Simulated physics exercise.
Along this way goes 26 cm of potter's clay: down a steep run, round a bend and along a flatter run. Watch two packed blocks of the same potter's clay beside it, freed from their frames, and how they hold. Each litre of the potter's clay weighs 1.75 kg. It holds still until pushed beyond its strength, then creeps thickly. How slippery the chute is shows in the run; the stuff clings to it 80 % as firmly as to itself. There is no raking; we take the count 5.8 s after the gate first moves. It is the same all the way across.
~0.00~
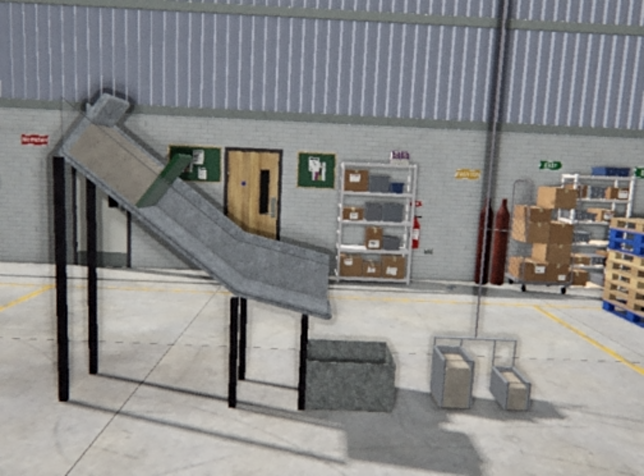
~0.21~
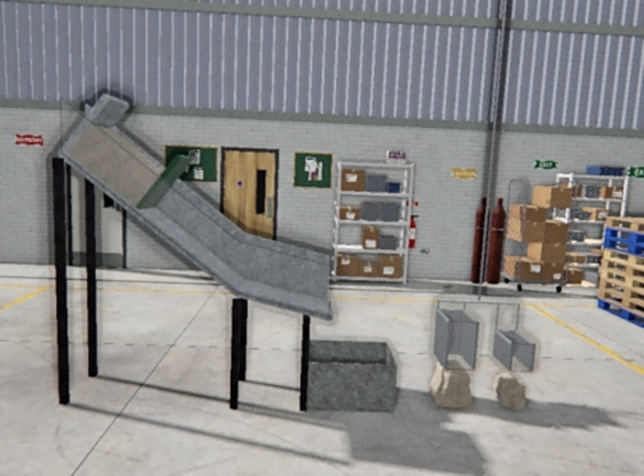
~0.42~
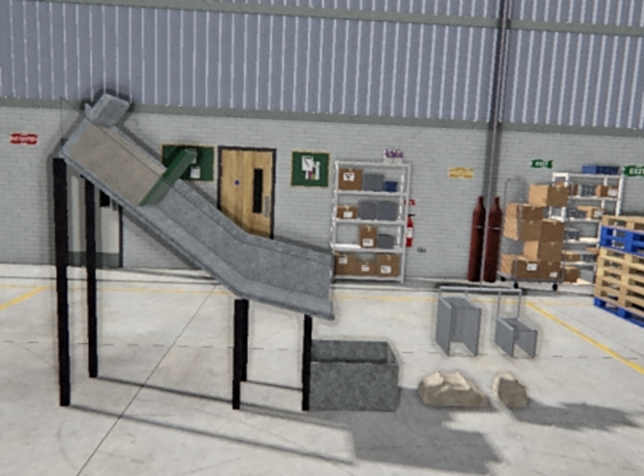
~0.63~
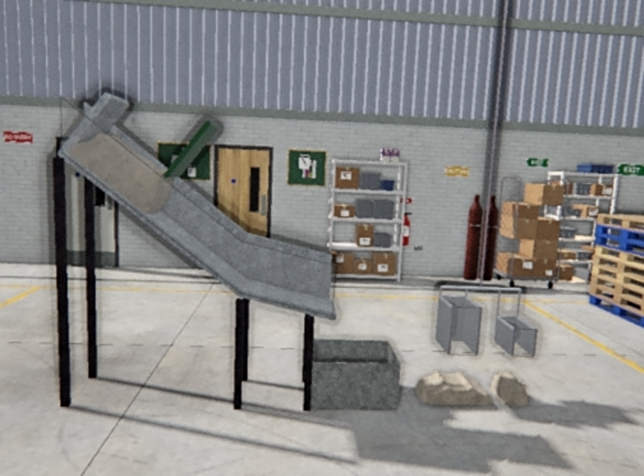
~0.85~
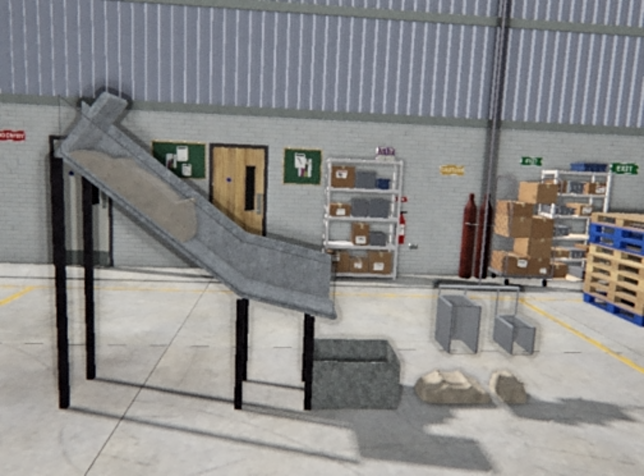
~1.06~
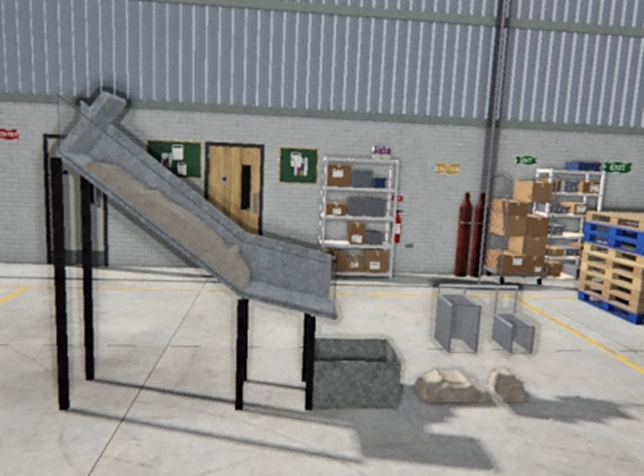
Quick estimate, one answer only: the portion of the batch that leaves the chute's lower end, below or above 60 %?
I would say above.
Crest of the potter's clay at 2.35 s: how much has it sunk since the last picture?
By my estimate, near 90.0 cm.
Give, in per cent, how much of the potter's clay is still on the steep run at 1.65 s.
Around 14 percent at that moment.
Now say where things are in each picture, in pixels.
In the first frame, leading edge of the potter's clay at (155, 179); blocks stand 32 cm, 18 cm (left to right).
In the second frame, leading edge of the potter's clay at (155, 180); blocks stand 26 cm, 16 cm (left to right).
In the third frame, leading edge of the potter's clay at (157, 180); blocks stand 16 cm, 15 cm (left to right).
In the fourth frame, leading edge of the potter's clay at (162, 175); blocks stand 14 cm, 15 cm (left to right).
In the fifth frame, leading edge of the potter's clay at (188, 230); blocks stand 14 cm, 15 cm (left to right).
In the sixth frame, leading edge of the potter's clay at (246, 286); blocks stand 14 cm, 15 cm (left to right).
After 1.65 s, 14 % is on the steep run, 69 % on the flatter one and 17 % past the end.
After 2.35 s, none is on the steep run, 17 % on the flatter one and 83 % past the end.
After 3.05 s, none is on the steep run, 9 % on the flatter one and 91 % past the end.
After 3.75 s, none is on the steep run, 9 % on the flatter one and 91 % past the end.
After 6.15 s, at the end, none is on the steep run, 9 % on the flatter one and 91 % past the end.
